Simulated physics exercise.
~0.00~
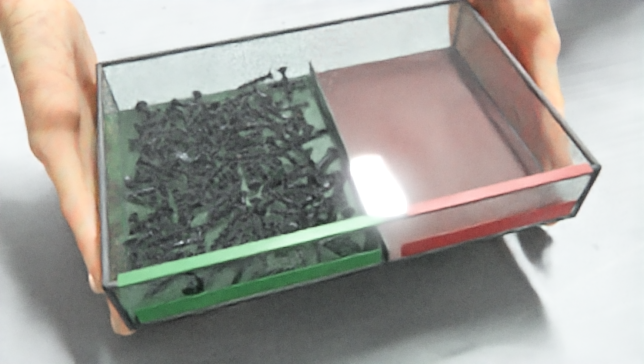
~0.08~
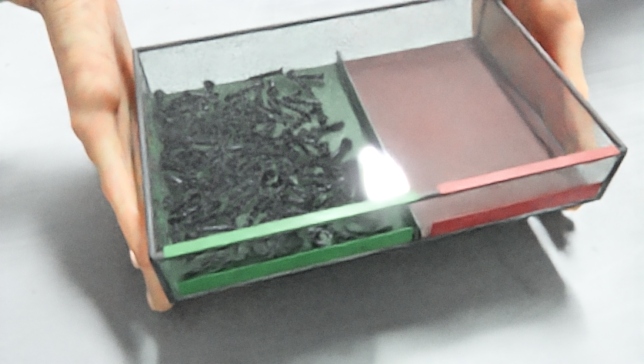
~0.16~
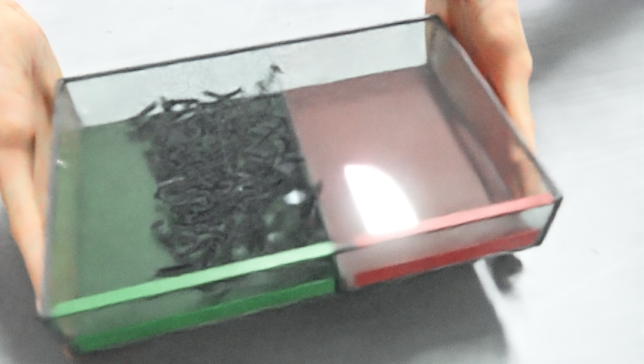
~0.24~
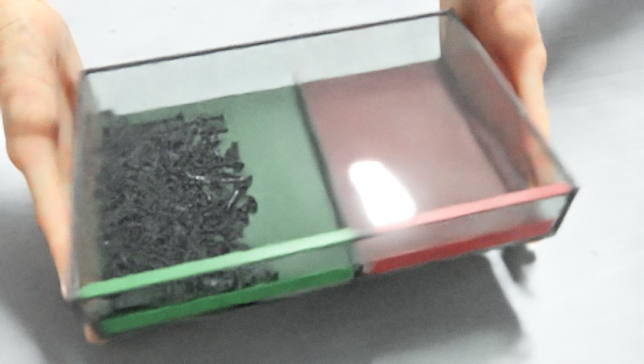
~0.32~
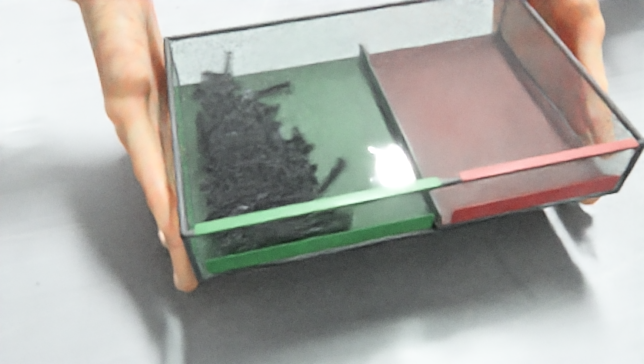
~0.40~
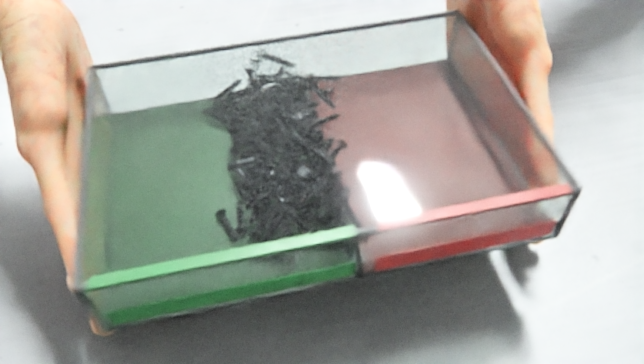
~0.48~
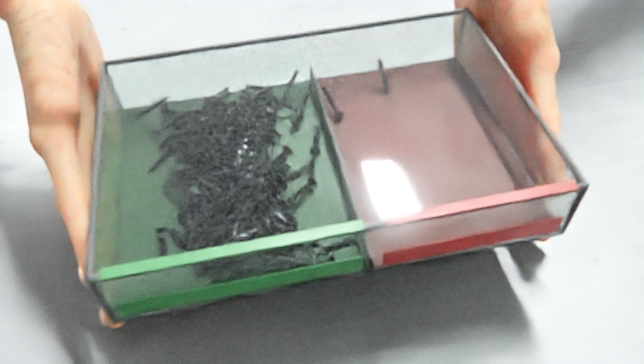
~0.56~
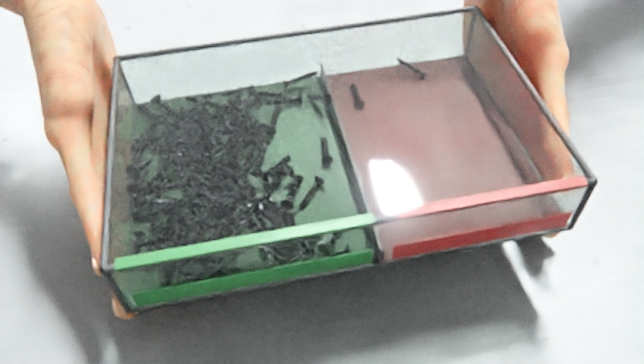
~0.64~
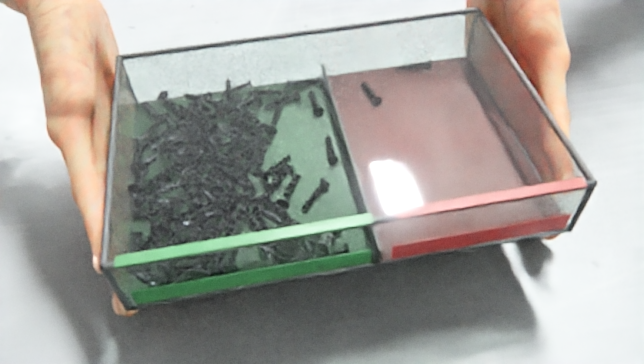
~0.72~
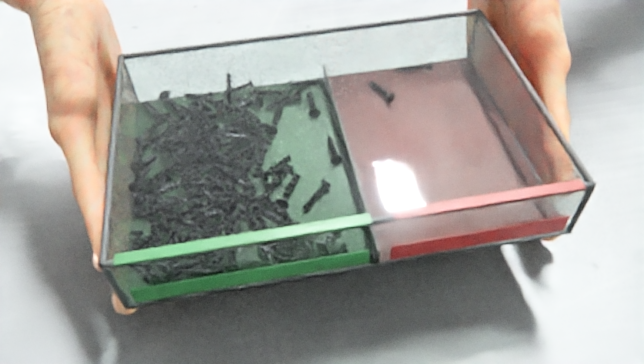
Black screws sliding back and forth in a clear box shaken by two hands, most settling on the green side, two on red.
